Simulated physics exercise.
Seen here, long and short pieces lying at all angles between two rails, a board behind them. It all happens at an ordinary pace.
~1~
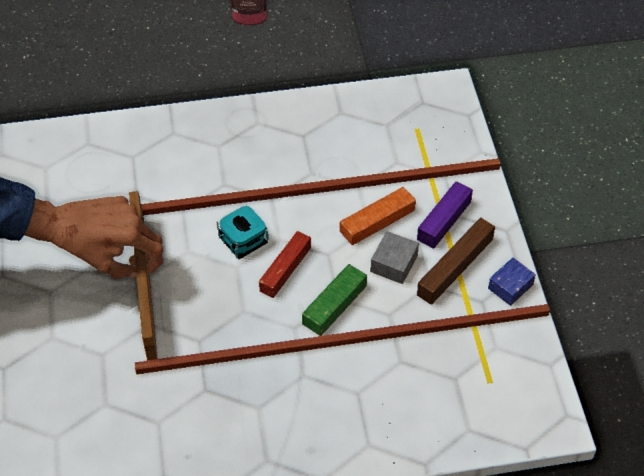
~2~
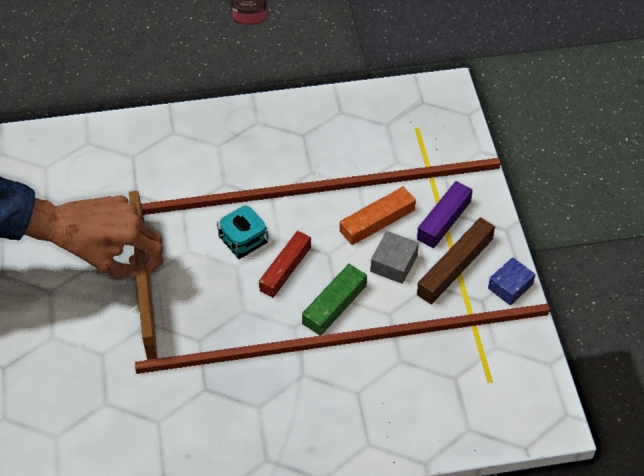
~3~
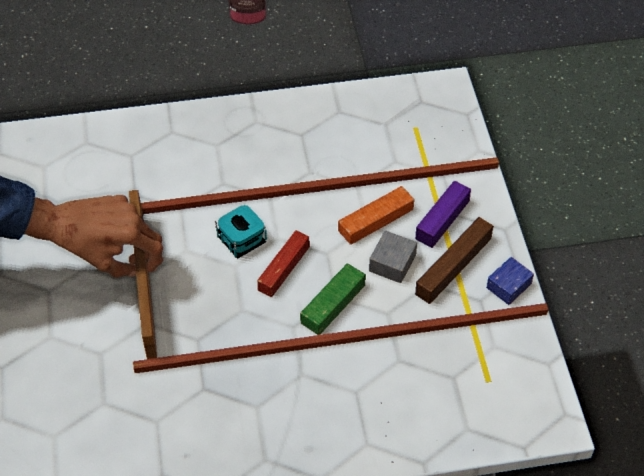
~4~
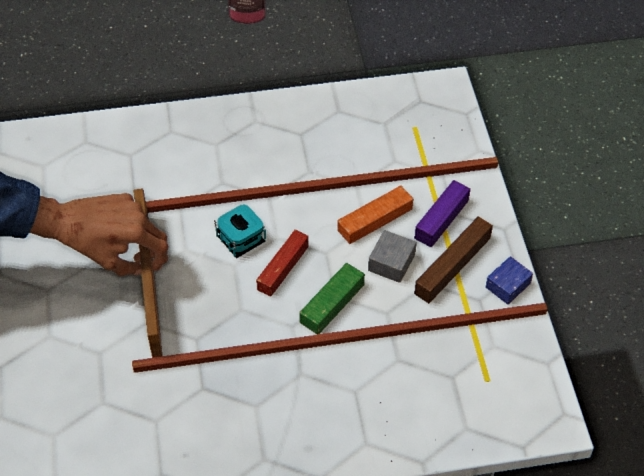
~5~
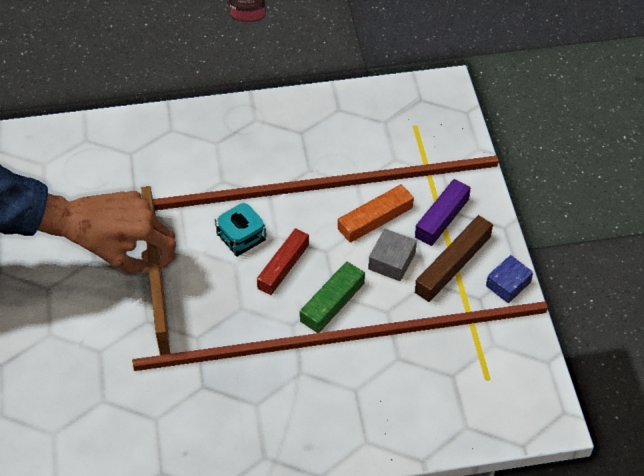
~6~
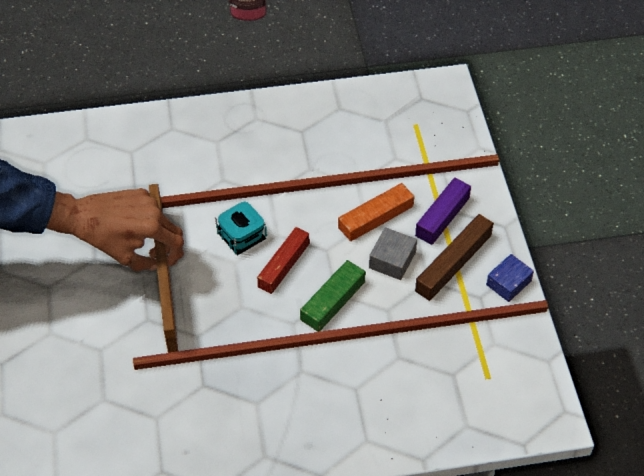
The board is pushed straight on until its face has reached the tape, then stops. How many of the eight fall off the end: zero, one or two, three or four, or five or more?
The number that fall off is one or two.
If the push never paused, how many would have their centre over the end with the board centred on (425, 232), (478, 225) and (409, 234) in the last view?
Place by place, 0, 5 and 0.
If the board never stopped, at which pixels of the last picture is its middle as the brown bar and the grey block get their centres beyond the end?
At (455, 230) for the brown bar; at (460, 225) for the grey block.
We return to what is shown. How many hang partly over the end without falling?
That would be 3.
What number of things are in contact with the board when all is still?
3 of them.
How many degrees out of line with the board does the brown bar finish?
About 40°.
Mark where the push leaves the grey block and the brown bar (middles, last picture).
About (512, 231), and the other about (527, 261).
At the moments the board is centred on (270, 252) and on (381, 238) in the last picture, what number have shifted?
2 and 7.
Early on, none off yet; blue block at rest near (510, 278); purple stick at rest near (443, 211); brown bar at rest near (455, 257).
A while later, none off yet; blue block at rest near (512, 279); purple stick travelled about its own width near (493, 196); brown bar travelled a little near (488, 265).
Finally, the number that fall off is one or two; lost, purple stick and blue block.
